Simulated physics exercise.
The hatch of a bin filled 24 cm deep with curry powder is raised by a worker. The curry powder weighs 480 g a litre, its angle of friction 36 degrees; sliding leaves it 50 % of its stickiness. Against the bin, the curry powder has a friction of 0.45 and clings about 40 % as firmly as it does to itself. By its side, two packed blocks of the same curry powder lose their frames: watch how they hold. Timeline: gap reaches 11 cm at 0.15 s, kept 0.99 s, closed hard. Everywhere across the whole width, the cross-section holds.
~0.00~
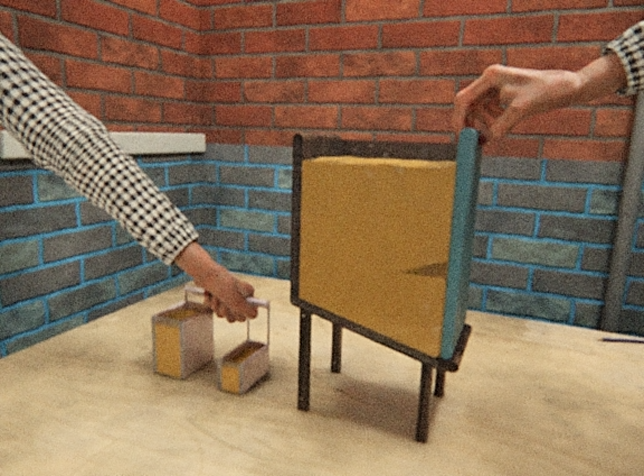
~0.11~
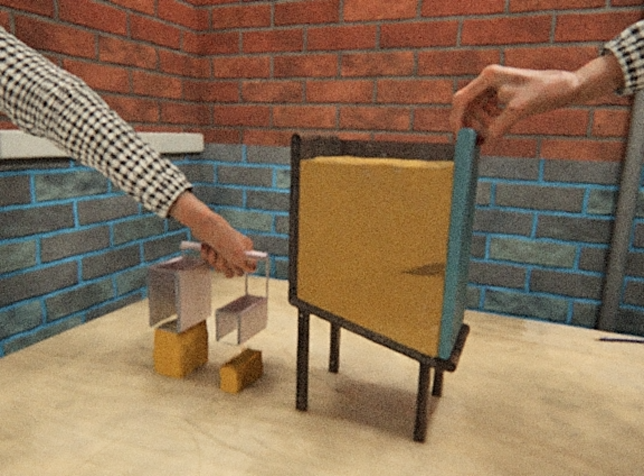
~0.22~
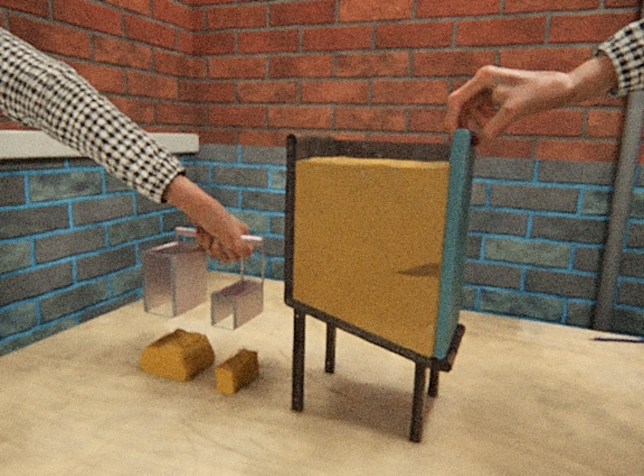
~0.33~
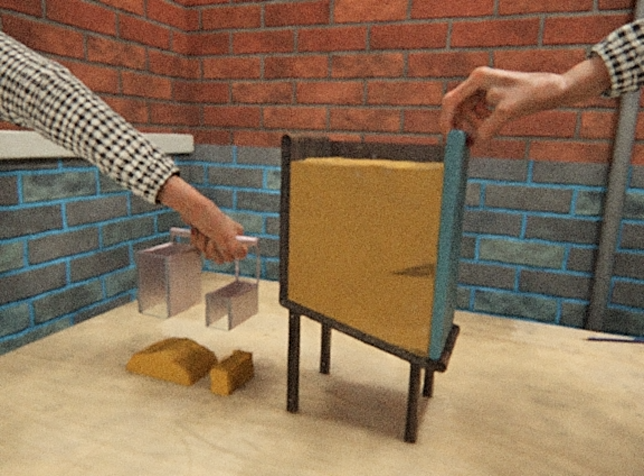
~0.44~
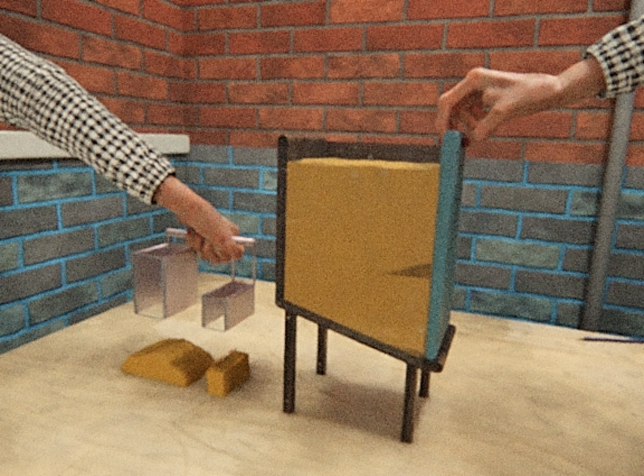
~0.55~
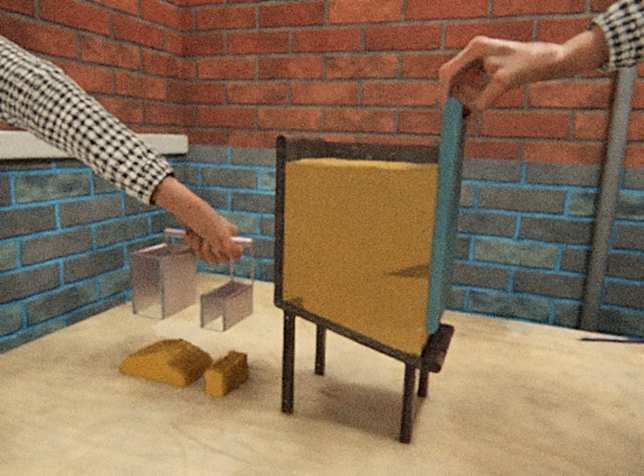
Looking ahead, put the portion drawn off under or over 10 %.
I'd say the figure is in excess of 10 %.
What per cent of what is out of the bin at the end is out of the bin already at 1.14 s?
40 per cent.
After 0.82 s, the hatch is 11 cm open and 5 % is out.
After 1.14 s, the hatch is 11 cm open and 19 % is out.
After 1.46 s, the hatch is 11 cm open and 35 % is out.
After 1.78 s, the hatch is 3.0 cm open and 50 % is out.
After 2.03 s, at the end, the hatch is shut and 50 % is out.
